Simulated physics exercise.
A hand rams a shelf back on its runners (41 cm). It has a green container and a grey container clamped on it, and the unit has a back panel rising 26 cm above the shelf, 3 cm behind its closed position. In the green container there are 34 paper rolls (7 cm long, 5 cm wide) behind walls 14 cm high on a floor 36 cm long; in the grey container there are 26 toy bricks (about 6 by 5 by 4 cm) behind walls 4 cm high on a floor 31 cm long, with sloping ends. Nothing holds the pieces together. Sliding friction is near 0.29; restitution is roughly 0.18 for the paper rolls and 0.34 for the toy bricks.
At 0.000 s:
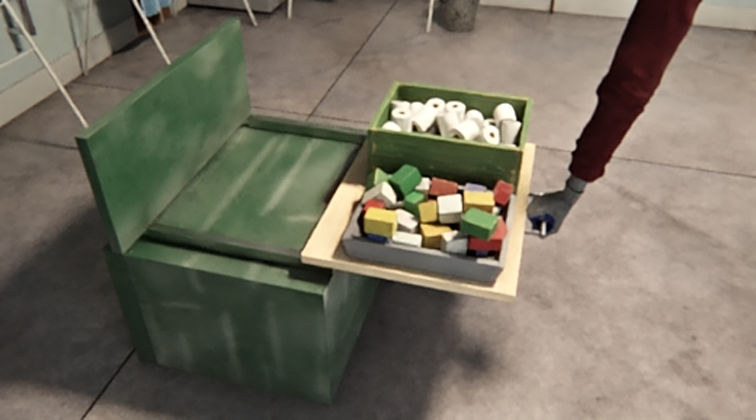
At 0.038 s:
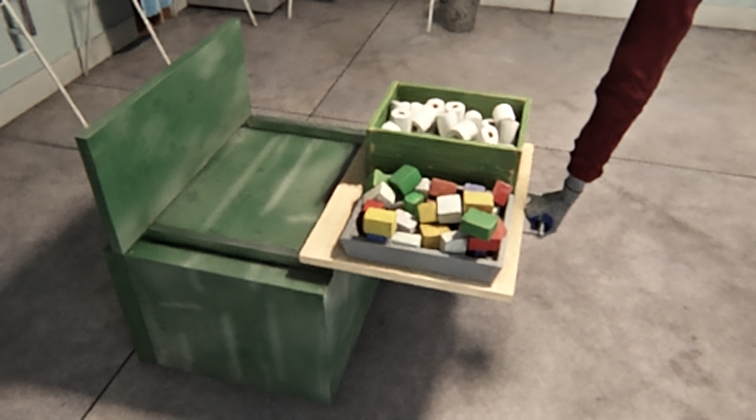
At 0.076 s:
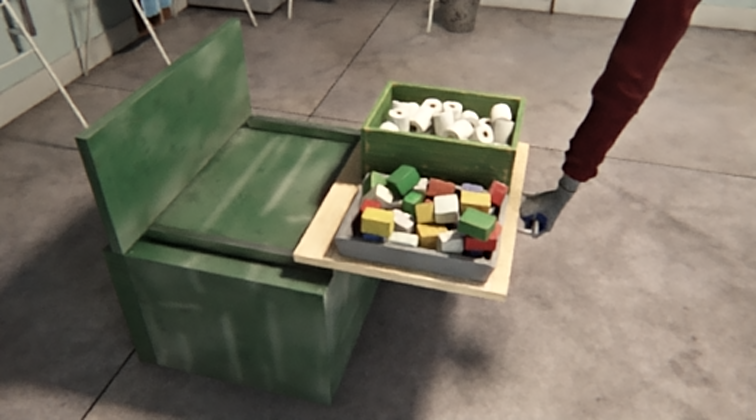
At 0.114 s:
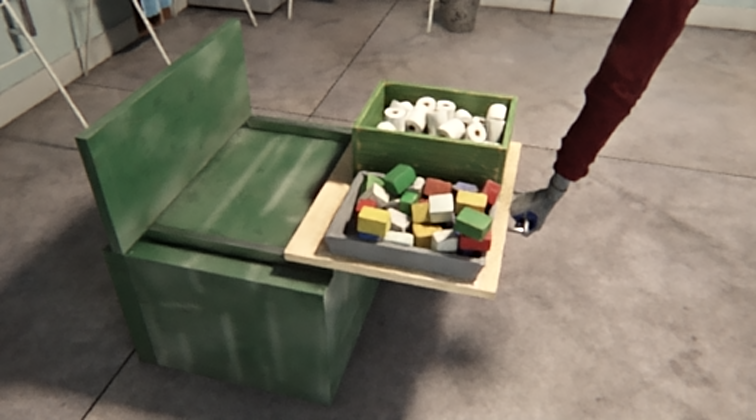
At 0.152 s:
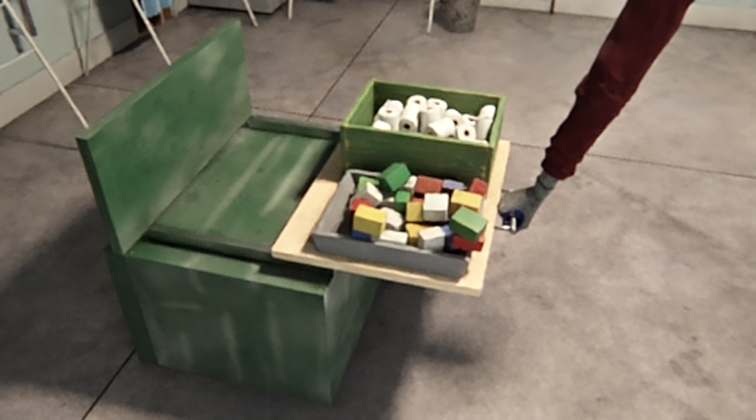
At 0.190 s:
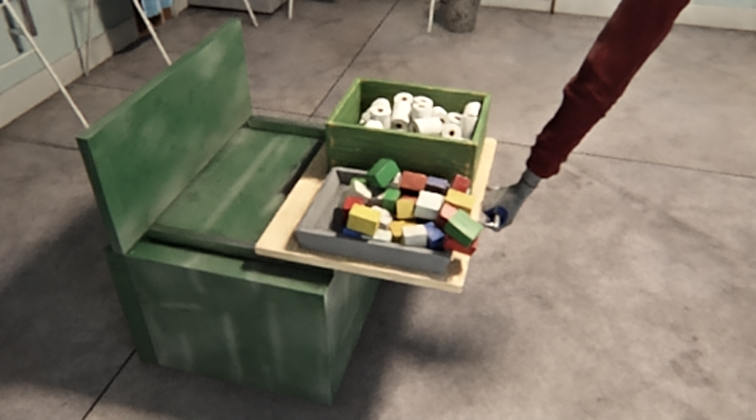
On a grey floor, a gloved hand pushes a loaded shelf leftward, and colourful blocks shift right.
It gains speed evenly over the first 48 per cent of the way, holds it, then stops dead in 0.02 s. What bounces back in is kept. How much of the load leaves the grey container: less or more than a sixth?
It sheds more than one in six of them.
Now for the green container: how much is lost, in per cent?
About: Green container 0 per cent.
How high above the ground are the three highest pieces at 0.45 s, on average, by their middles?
Roughly 60 cm.
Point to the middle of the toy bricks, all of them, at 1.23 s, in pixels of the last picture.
Near (271, 189).
After 0.37 s, the shelf hits its stop.
After 0.45 s, green container 34 in, 0 out and grey container 23 in, 3 out.
After 0.57 s, green container 34 in, 0 out and grey container 21 in, 5 out.
After 0.79 s, green container 34 in, 0 out and grey container 20 in, 6 out.
Outcome (at 1.23 s), green container 34 in, 0 out and grey container 17 in, 9 out. Asked share, 9 of 26, 35 per cent.
